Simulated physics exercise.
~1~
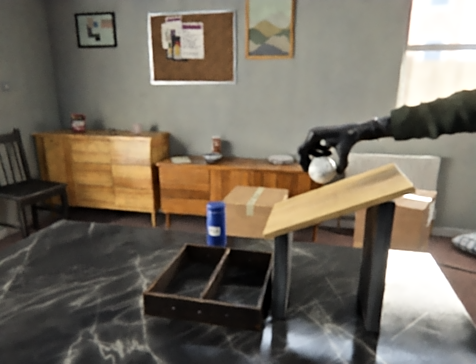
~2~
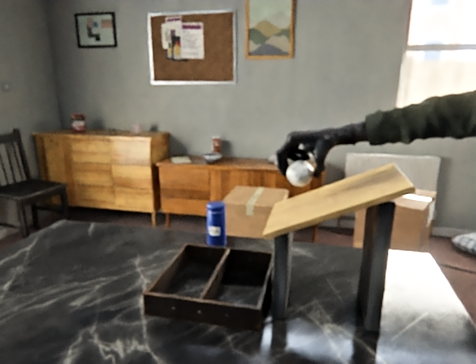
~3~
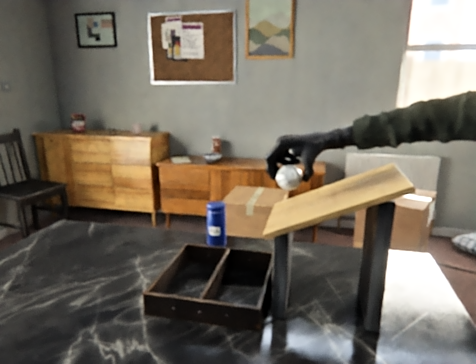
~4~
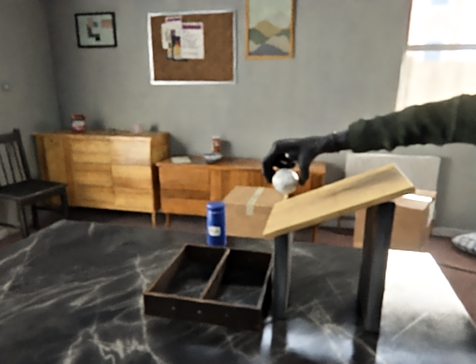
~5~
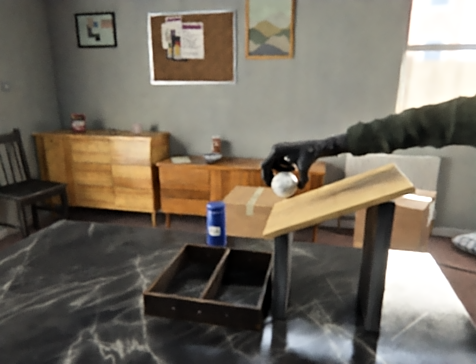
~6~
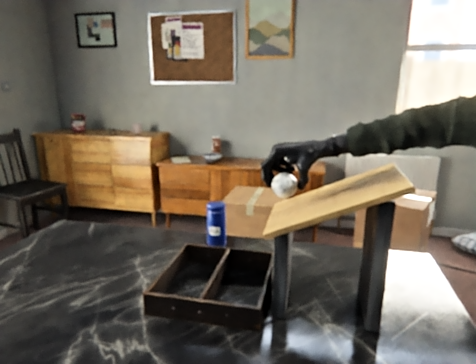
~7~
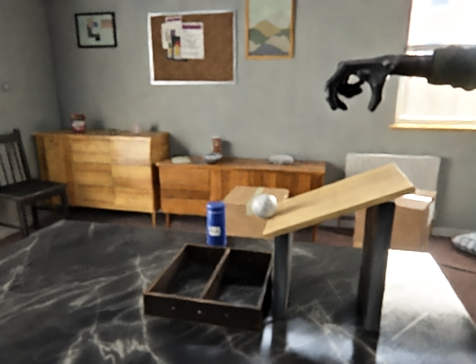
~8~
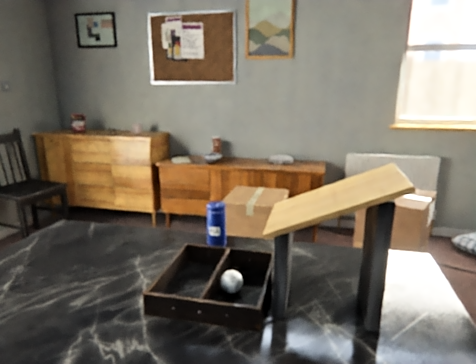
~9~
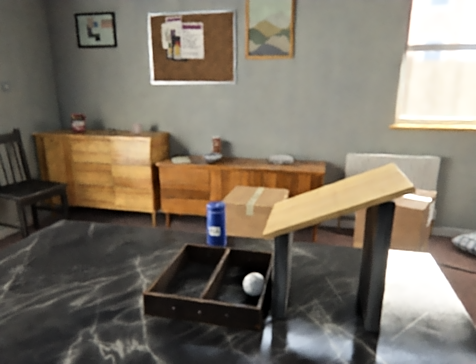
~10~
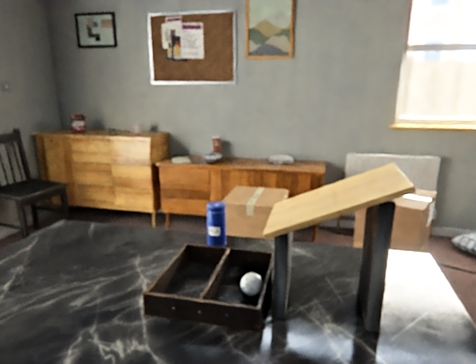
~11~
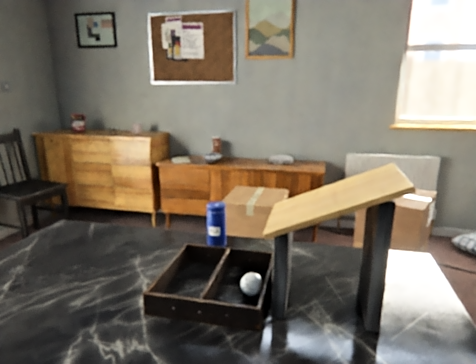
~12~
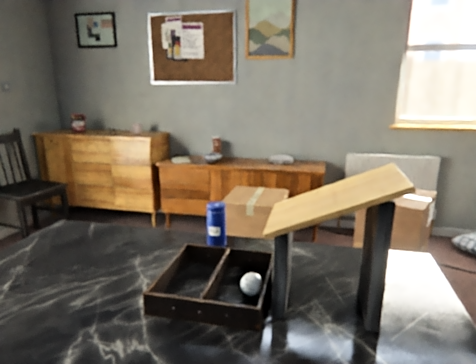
A gloved hand releases a white ball down a slanted board into the tray's nearer bay.
